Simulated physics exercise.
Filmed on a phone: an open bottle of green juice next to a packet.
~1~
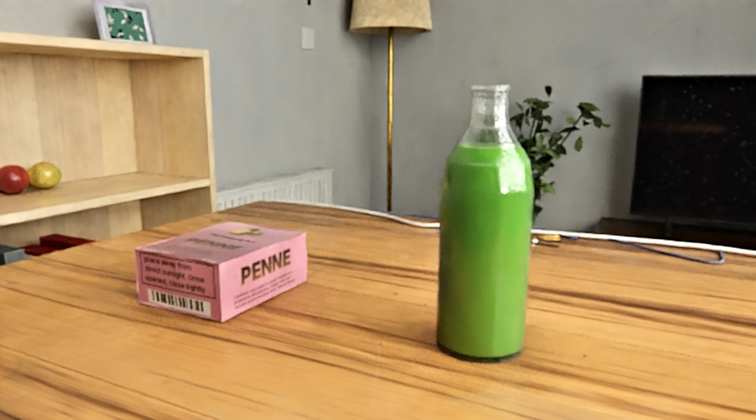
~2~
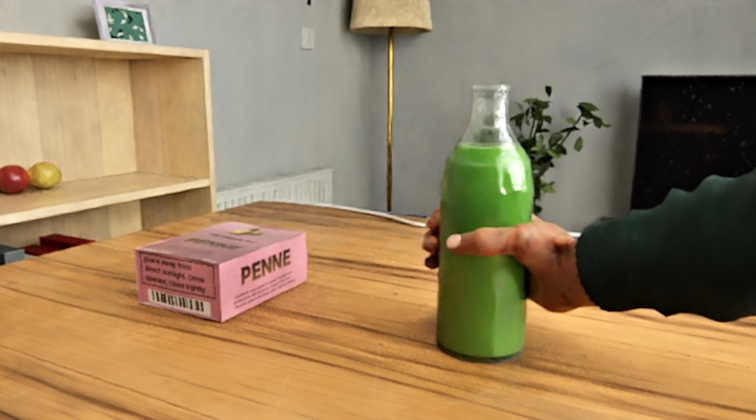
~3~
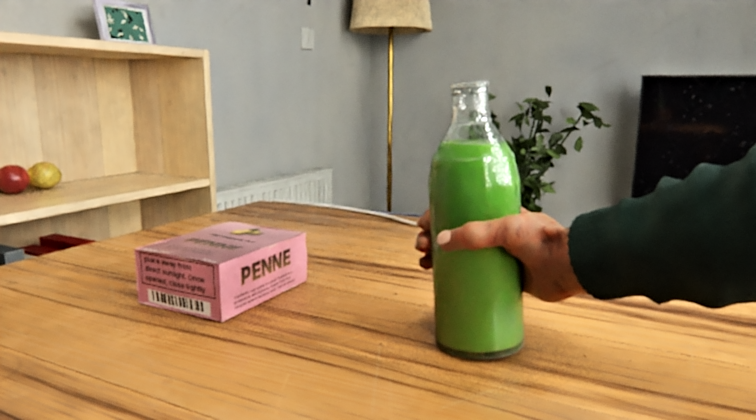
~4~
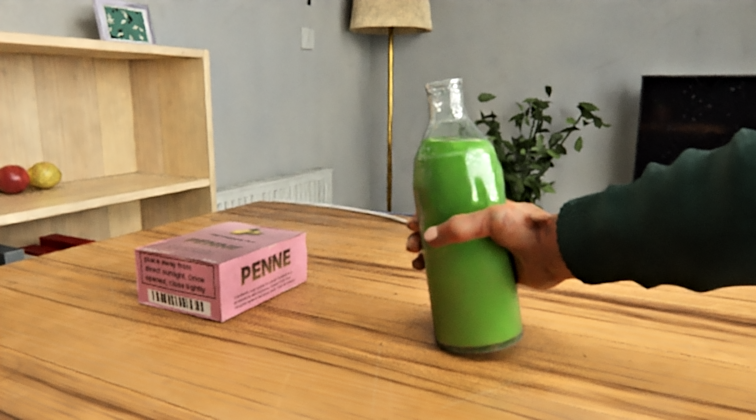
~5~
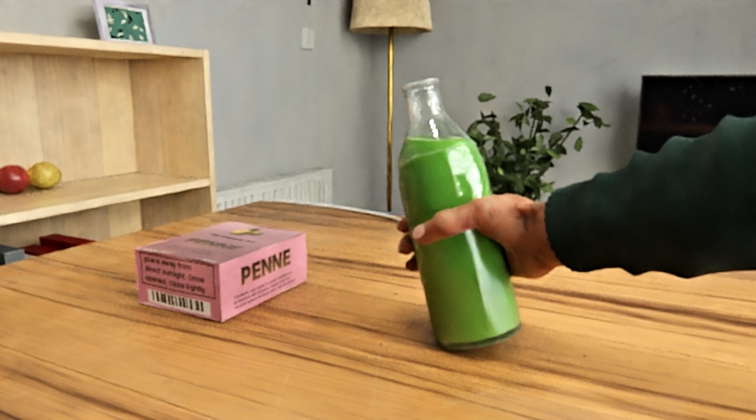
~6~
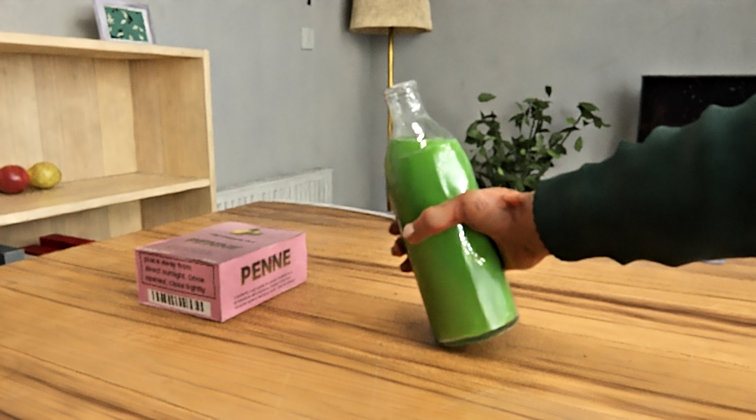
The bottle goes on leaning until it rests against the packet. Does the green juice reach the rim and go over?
It loses some.
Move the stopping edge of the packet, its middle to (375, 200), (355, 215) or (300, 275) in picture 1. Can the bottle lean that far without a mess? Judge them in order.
As listed: Loses none, loses none, slops over.
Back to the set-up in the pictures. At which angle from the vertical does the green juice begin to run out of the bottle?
About 65°.
Next, the bottle leans by about 45°; its rim is dry.
After that, the bottle leans by about 70°; it has slopped over; nearly all of the green juice is inside.
Finally, the bottle leans by about 80°, against the packet; it has slopped over; about three quarters of the green juice is inside.
